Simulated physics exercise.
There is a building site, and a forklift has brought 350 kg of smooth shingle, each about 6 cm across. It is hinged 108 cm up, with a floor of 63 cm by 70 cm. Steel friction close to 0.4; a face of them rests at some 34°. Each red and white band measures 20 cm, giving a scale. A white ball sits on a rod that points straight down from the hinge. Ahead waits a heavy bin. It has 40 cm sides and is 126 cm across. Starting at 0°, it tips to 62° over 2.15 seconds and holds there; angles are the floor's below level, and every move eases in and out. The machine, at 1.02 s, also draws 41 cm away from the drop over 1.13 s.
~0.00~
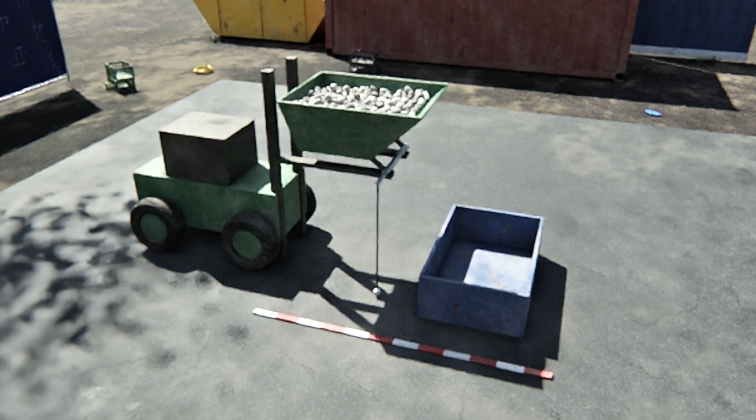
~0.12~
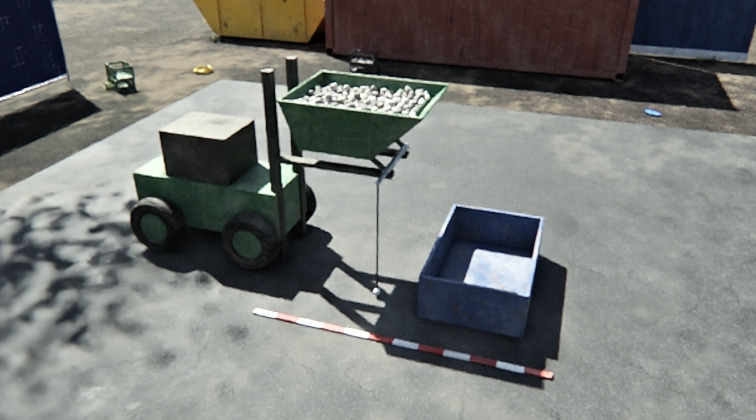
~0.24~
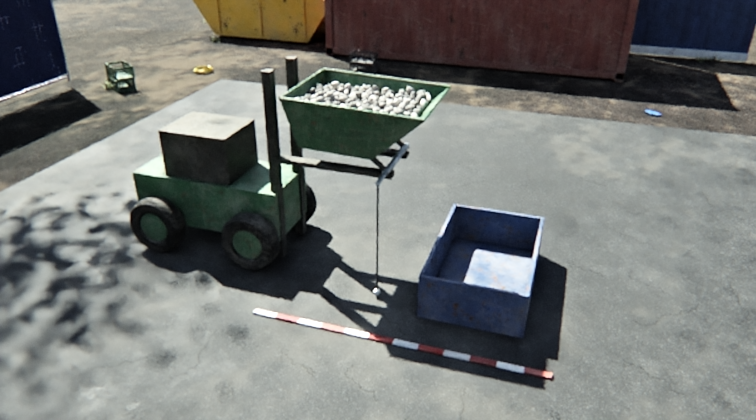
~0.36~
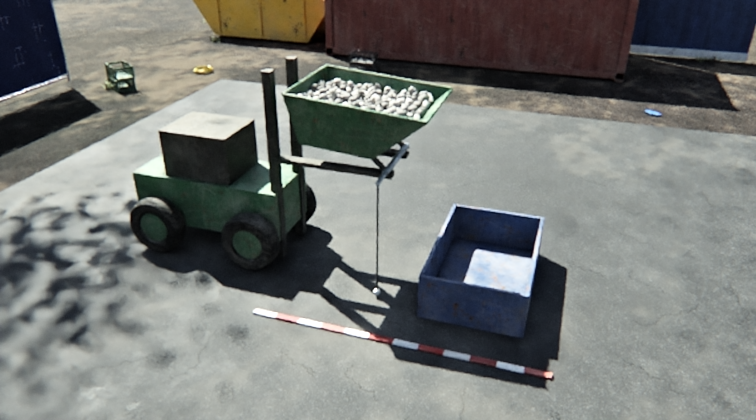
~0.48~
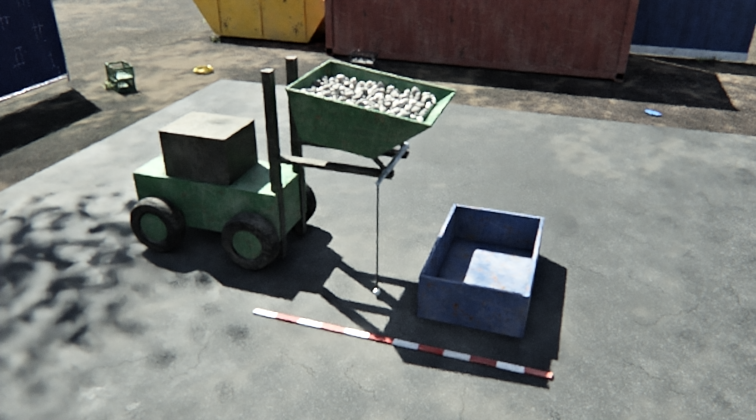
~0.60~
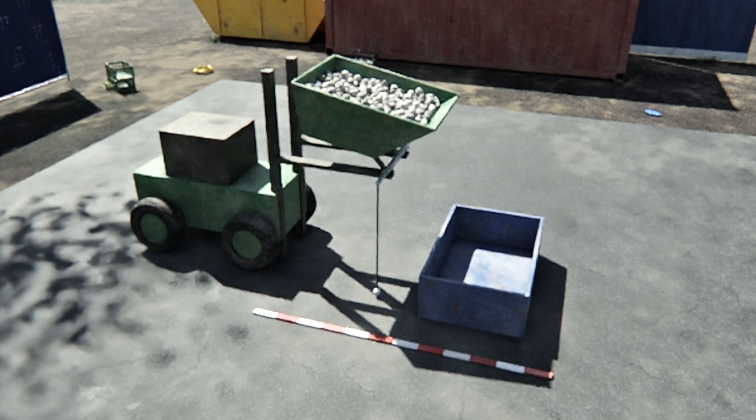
To begin with, a green forklift holds a green skip heaped with pale stones, level and raised, beside an open blue box on grey ground. The skip then slowly tilts, its left side rising and its right lip dipping slightly, while the stones shift a little inside and the forklift stays still.
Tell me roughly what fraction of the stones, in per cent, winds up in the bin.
Roughly 95 per cent of the stones.
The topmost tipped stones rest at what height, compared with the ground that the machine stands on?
The top ends up around 38 cm above the machine's ground.
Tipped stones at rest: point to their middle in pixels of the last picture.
(475, 269).
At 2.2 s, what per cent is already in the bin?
Around 35 per cent of it, at that instant.
After 1.6 s the floor is at 52°; 97 % in the tipping skip, 3 % in the bin; the foremost stones are at (459, 190).
After 2.2 s the floor is at 62°; 54 % in the tipping skip, 11 % short of the bin, 34 % in the bin; the foremost stones are at (523, 277).
After 2.6 s the floor is at 62°; 34 % in the tipping skip, 11 % short of the bin, 54 % in the bin, 1 % beside or beyond the bin; the foremost stones are at (525, 286).
After 4.9 s the floor is at 62°; 0 % in the tipping skip, 4 % short of the bin, 95 % in the bin, 1 % beside or beyond the bin; the foremost stones are at (526, 284).
